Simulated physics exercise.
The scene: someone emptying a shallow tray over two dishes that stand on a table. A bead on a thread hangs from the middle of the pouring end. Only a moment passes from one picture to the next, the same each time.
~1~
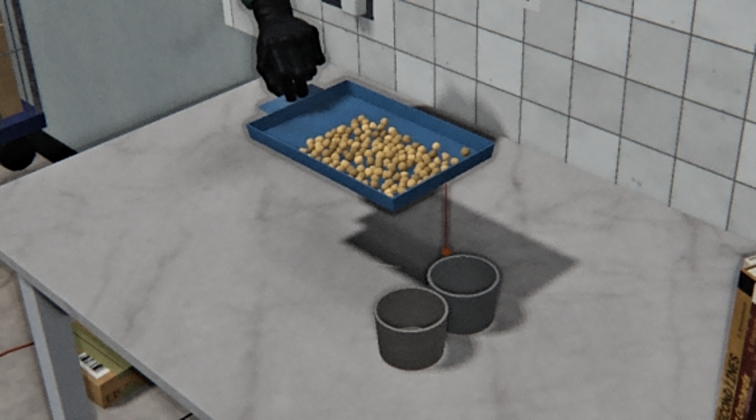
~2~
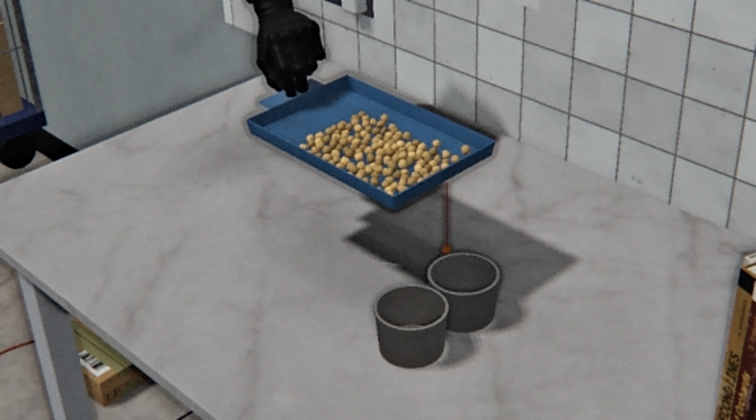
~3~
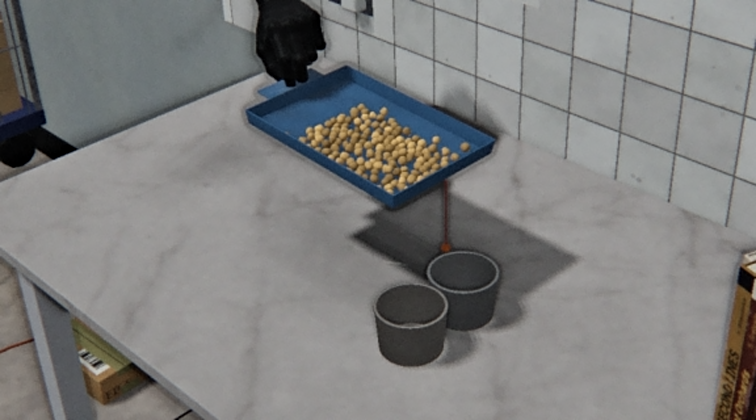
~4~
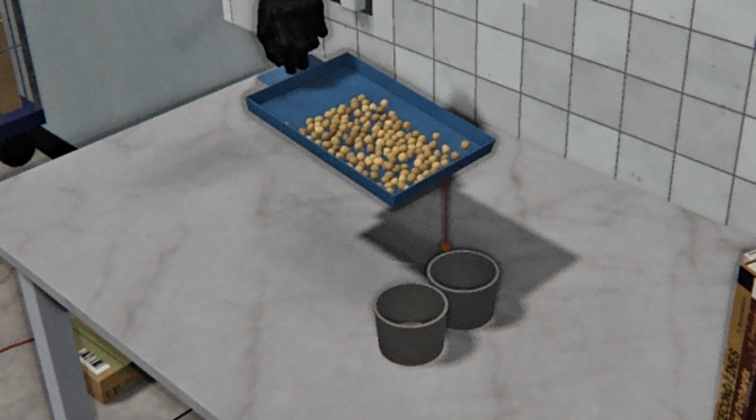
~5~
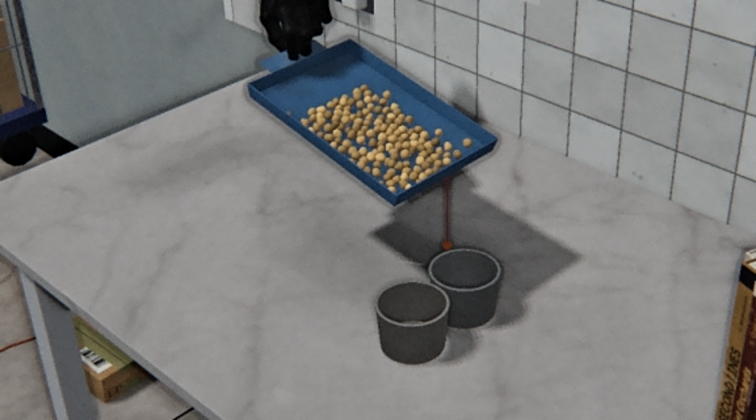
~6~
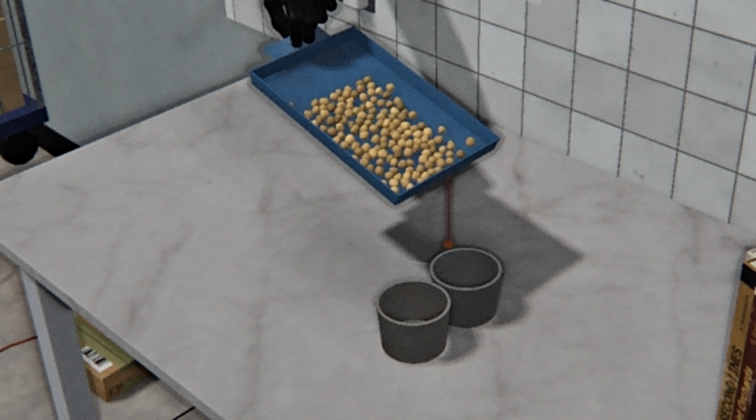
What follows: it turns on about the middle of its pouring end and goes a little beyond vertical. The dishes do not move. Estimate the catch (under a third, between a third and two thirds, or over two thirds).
The two hold from one third to two thirds of the load.
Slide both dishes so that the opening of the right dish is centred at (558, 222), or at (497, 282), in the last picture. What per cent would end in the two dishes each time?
About 20 and 60 per cent.
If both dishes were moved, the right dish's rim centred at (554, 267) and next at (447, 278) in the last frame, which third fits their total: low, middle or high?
First under a third, then the middle third.
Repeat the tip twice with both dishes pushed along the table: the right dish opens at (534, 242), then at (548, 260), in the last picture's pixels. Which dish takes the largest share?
One: Left. Two: The left-hand dish.
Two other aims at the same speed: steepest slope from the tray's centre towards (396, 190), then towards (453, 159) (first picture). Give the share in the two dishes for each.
About 70 and 20 per cent.
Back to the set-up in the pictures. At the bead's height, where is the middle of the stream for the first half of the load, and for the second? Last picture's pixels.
The first part at (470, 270); the rest at (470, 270).
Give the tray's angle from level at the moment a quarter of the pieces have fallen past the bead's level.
Roughly 110°.
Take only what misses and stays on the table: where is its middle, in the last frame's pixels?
At about (550, 332).
Shortly afterwards, tray tipped steeply; all but a few on the tray; only a few in the air.
Next, tray tipped right over; all but a few on the tray; only a few outside both.
Some moments later, tray tipped past a quarter turn; near a quarter in the left dish; near a third in the right dish; near half outside both.
In the end, tray tipped past a quarter turn; near a quarter in the left dish; near a third in the right dish; near half outside both.
